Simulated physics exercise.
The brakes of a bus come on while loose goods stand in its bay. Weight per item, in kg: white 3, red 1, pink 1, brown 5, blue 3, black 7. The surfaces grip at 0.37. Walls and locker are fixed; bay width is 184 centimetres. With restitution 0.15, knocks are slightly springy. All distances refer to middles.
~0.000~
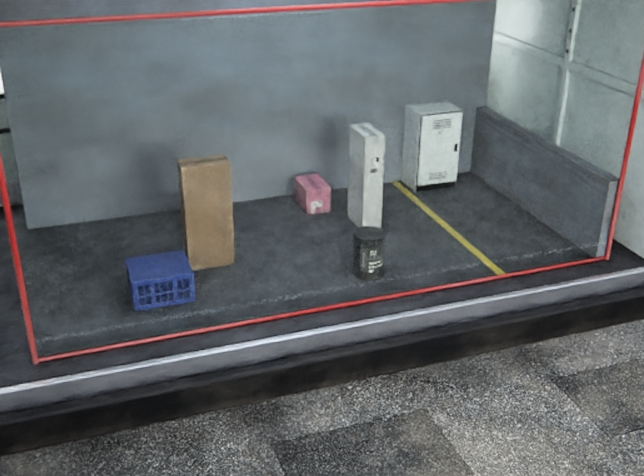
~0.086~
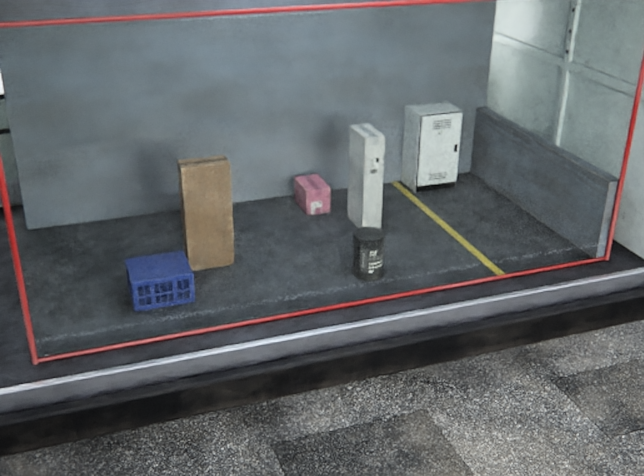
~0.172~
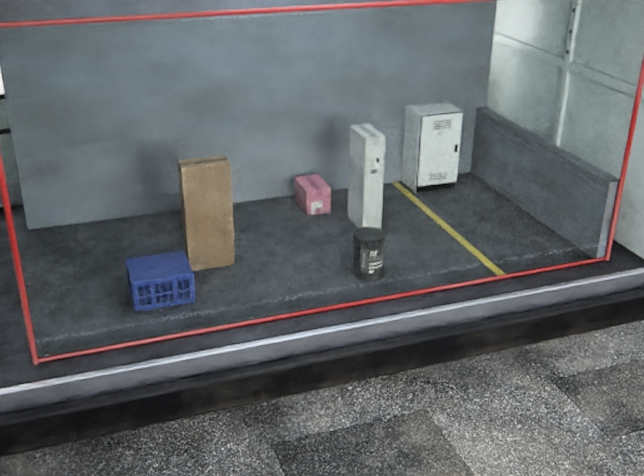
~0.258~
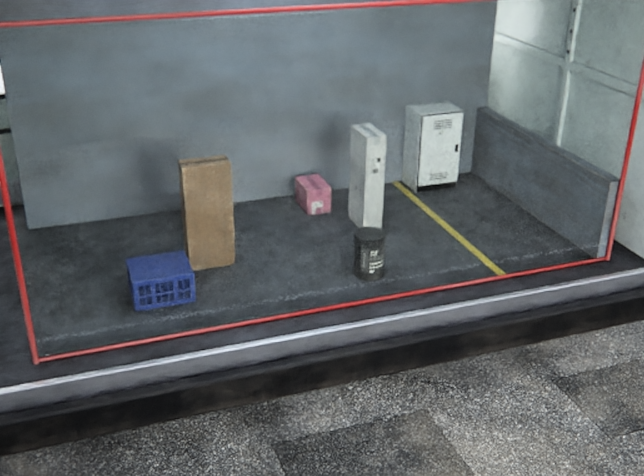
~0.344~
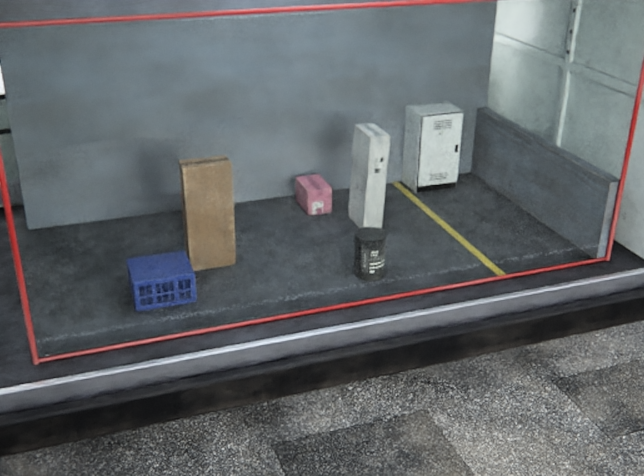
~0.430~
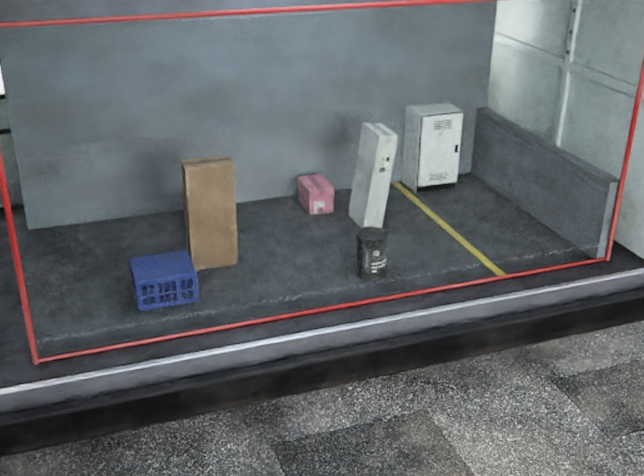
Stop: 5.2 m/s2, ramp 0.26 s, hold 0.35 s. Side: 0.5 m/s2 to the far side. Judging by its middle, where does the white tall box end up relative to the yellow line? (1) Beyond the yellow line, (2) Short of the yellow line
(1) Beyond the yellow line.
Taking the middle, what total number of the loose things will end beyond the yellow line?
1 in total.
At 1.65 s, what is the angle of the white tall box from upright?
Tilt: Approx. 90°.
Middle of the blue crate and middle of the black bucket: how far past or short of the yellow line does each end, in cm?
The blue crate ends 200 cm short and the black bucket ends 60 cm short.
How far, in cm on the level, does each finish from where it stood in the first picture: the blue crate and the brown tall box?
Lab note: Blue crate shifted 30, brown tall box shifted 25.
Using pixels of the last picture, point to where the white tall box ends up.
Somewhere close to (449, 202).
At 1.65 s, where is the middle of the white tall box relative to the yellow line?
About 15 cm past it.
After 0.75 s the white tall box is 15 cm short of the yellow line, tilted 65°, near (415, 190) in the last picture's view.
After 1.15 s the white tall box is 16 cm past the yellow line, tilted 90°, near (449, 202) in the last picture's view.
After 1.65 s the white tall box is 16 cm past the yellow line, tilted 90°, near (449, 202) in the last picture's view; the pink carton 59 cm short of the yellow line, tilted 0°.
Final state at 1.9 s, white tall box crosses the yellow line; red carton stops short of the yellow line; pink carton stops short of the yellow line; brown tall box stops short of the yellow line; blue crate stops short of the yellow line; black bucket stops short of the yellow line.
